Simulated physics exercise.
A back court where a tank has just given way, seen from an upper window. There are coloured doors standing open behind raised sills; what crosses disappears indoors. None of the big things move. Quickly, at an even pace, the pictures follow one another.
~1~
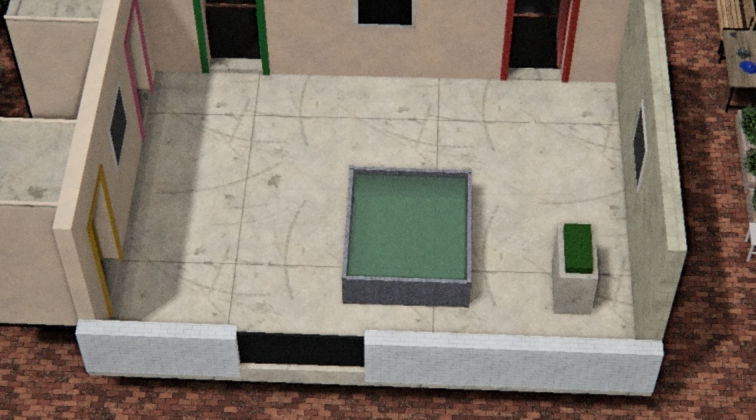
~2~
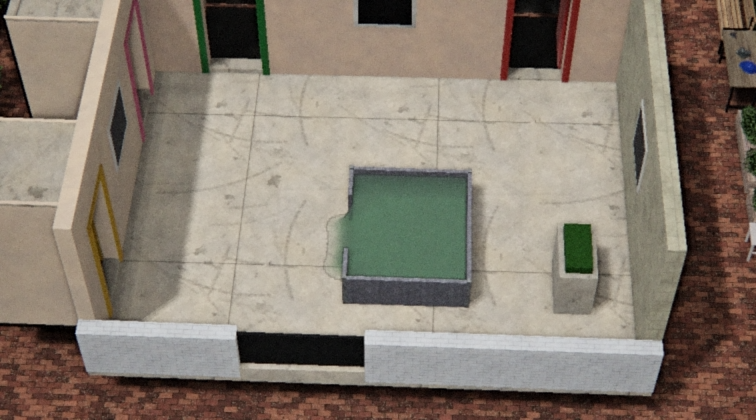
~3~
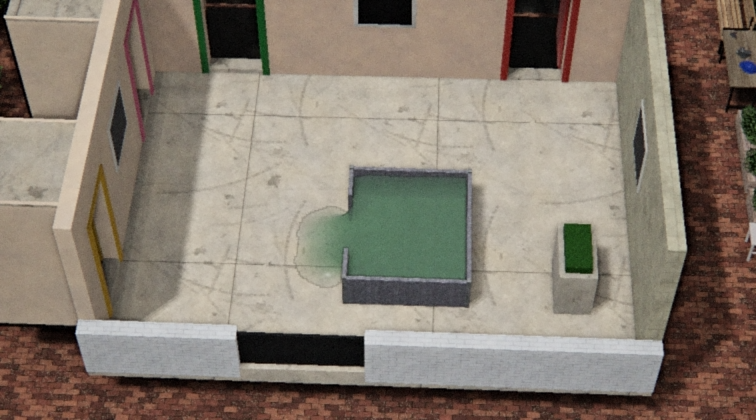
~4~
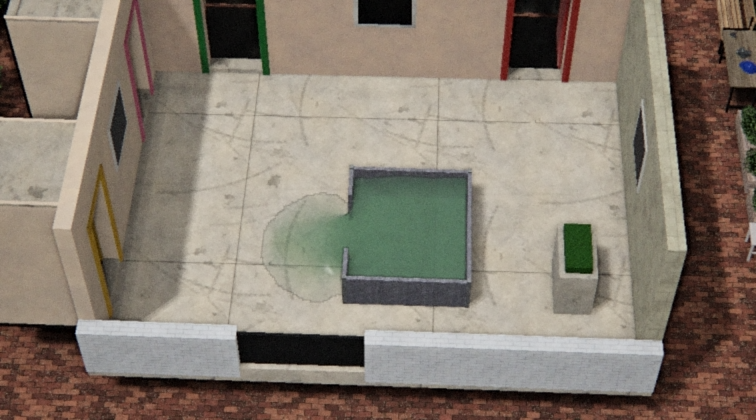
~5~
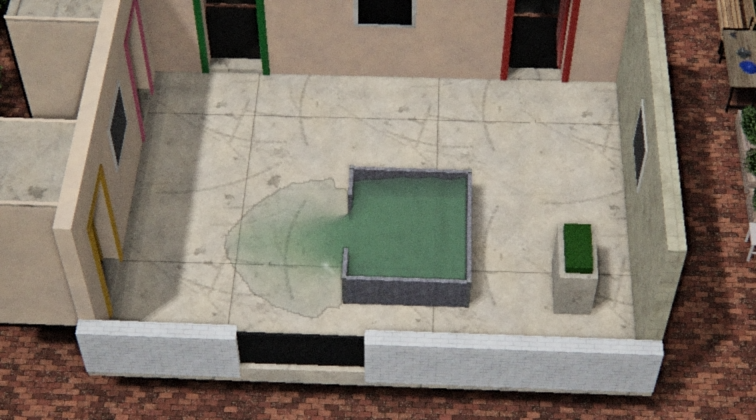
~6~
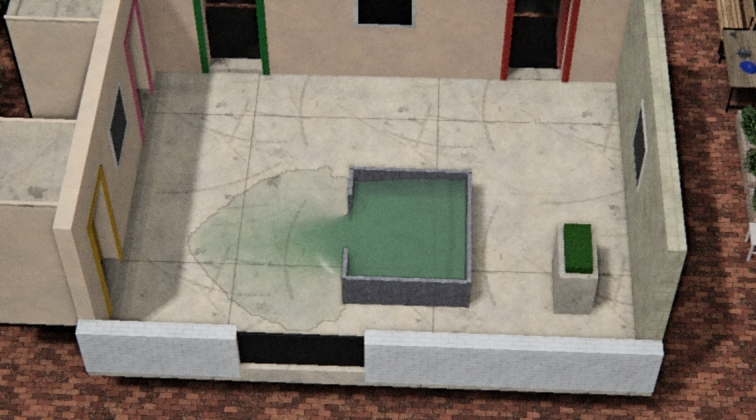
A walled back court with a pale, cracked floor is seen from high above, with brick paving outside its low white front wall. A grey-rimmed tank of green water stands near the middle, a planter to its right, with yellow and pink doorframes at left and green and red ones behind. Water pours through a gap in the tank's left side and spreads leftward in a widening, thinning sheet, while the view stays still.
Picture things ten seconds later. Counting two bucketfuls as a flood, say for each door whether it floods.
Outcome: I expect the red door to see two buckets at most; I expect the pink door to see two buckets at most; I expect the green door to see two buckets at most; I expect the yellow door to see over two buckets.
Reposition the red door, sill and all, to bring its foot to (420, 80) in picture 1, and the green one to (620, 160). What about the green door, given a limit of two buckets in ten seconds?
Looking at it, green door fails to reach the limit here.
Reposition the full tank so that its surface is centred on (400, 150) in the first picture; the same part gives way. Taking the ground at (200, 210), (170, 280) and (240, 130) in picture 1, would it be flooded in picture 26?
Taking the three spots in turn, I'd say drenched, then drenched, then drenched.
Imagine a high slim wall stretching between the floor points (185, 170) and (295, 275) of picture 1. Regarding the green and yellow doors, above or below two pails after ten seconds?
The green door exceeds the limit, while the yellow door falls short.
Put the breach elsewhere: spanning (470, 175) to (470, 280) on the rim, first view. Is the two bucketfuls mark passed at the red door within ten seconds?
Well, the red door crosses the line this time.
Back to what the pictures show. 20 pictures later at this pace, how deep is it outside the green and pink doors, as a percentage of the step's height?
First 80 percent, then 60 percent.
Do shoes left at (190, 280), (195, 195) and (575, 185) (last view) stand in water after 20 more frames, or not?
One after the other: Awash, awash, not flooded.
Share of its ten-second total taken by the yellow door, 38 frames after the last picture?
It works out at roughly 100 percent of the ten-second total.
A moment on, water covers 25 % of the floor; the red door not reached, the pink door not reached, the green door not reached, the yellow door wet at the sill, nothing in.
Next, water covers 35 % of the floor; the red door not reached, the pink door wet at the sill, nothing in, the green door not reached, the yellow door over two buckets in.
Then, water covers 35 % of the floor; the red door not reached, the pink door wet at the sill, nothing in, the green door wet at the sill, nothing in, the yellow door far over two buckets in.
Later, water covers 55 % of the floor; the red door not reached, the pink door wet at the sill, nothing in, the green door under two buckets in, the yellow door far over two buckets in.
In the end, water covers 85 % of the floor; the red door wet at the sill, nothing in, the pink door wet at the sill, nothing in, the green door under two buckets in, the yellow door far over two buckets in.
